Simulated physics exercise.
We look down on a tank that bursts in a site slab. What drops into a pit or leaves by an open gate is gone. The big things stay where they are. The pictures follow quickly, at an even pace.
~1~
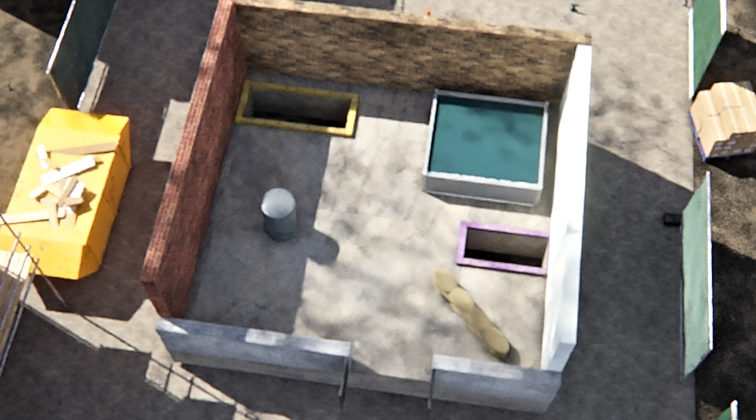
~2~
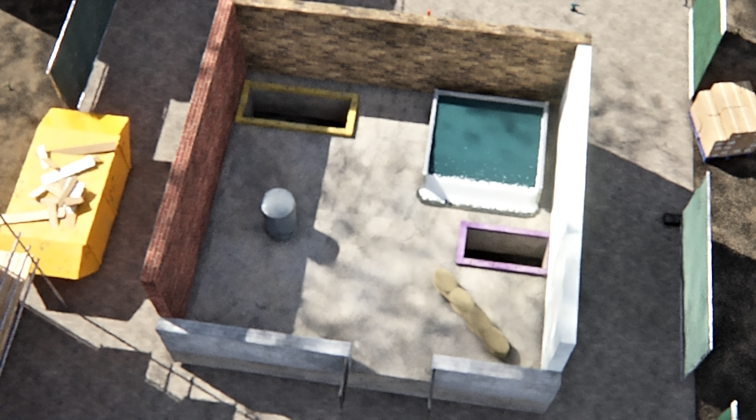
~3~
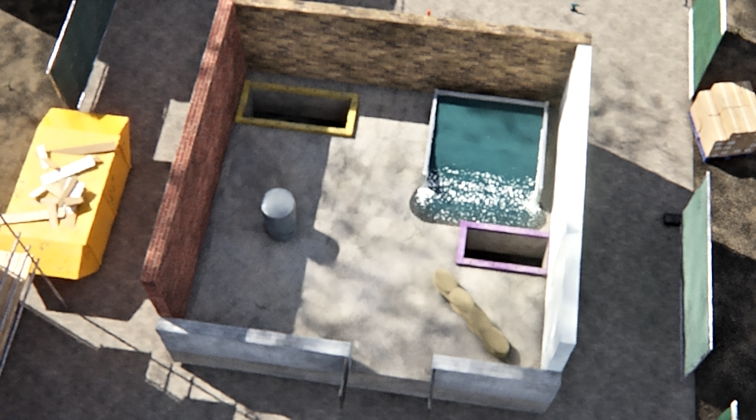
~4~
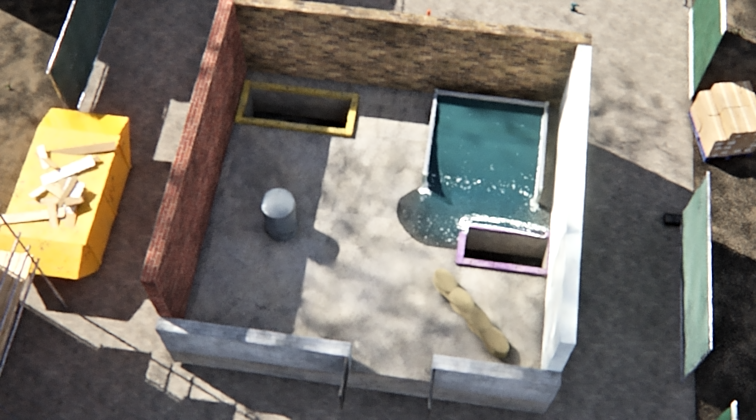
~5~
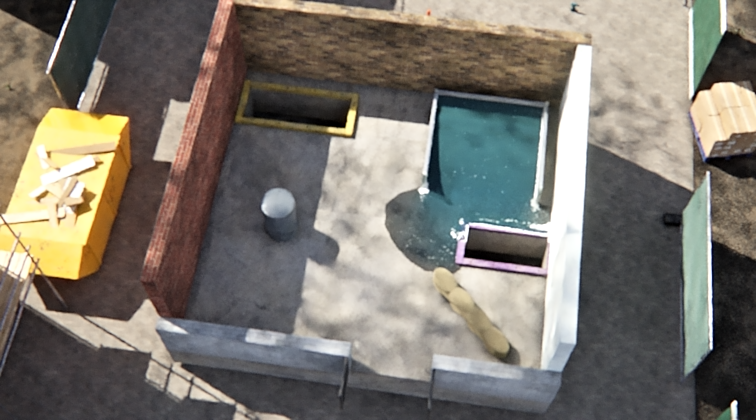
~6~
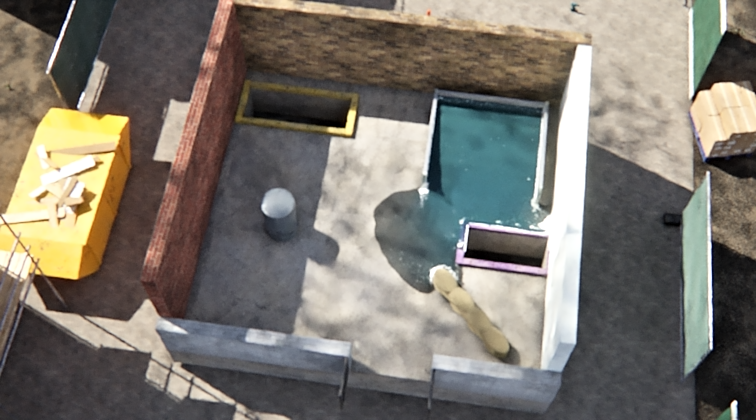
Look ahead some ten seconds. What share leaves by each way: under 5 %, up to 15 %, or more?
In the end: The gate takes from 5 to 15 %; the purple pit takes more than 15 %; the yellow pit takes less than 5 %.
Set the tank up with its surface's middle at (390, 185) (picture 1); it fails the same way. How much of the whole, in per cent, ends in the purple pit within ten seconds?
Per cent: Purple 0.
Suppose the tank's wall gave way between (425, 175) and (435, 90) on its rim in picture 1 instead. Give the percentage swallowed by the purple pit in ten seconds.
Parts in a hundred: Purple 0.
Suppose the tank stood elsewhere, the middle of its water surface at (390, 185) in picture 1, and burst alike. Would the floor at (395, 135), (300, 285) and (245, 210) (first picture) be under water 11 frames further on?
In turn: Free of water, covered, free of water.
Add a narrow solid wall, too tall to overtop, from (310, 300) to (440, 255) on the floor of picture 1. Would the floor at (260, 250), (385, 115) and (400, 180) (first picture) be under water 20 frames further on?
As listed: Flooded, not flooded, clear.
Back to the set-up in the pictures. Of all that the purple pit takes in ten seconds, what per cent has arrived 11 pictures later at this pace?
Roughly 75 per cent.
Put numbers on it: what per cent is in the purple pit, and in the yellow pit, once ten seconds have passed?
About 30 and 0 per cent.
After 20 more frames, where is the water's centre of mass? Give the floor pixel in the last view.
Around (436, 223).
A moment on, water covers 25 % of the floor; the gate 0 %, the purple pit 13 %, the yellow pit 0 %.
Next, water covers 40 % of the floor; the gate 2 %, the purple pit 23 %, the yellow pit 0 %.
Then, water covers 55 % of the floor; the gate 5 %, the purple pit 29 %, the yellow pit 0 %.
Later, water covers 75 % of the floor; the gate 8 %, the purple pit 30 %, the yellow pit 0 %.
In the end, water covers 90 % of the floor; the gate 10 %, the purple pit 30 %, the yellow pit 0 %.
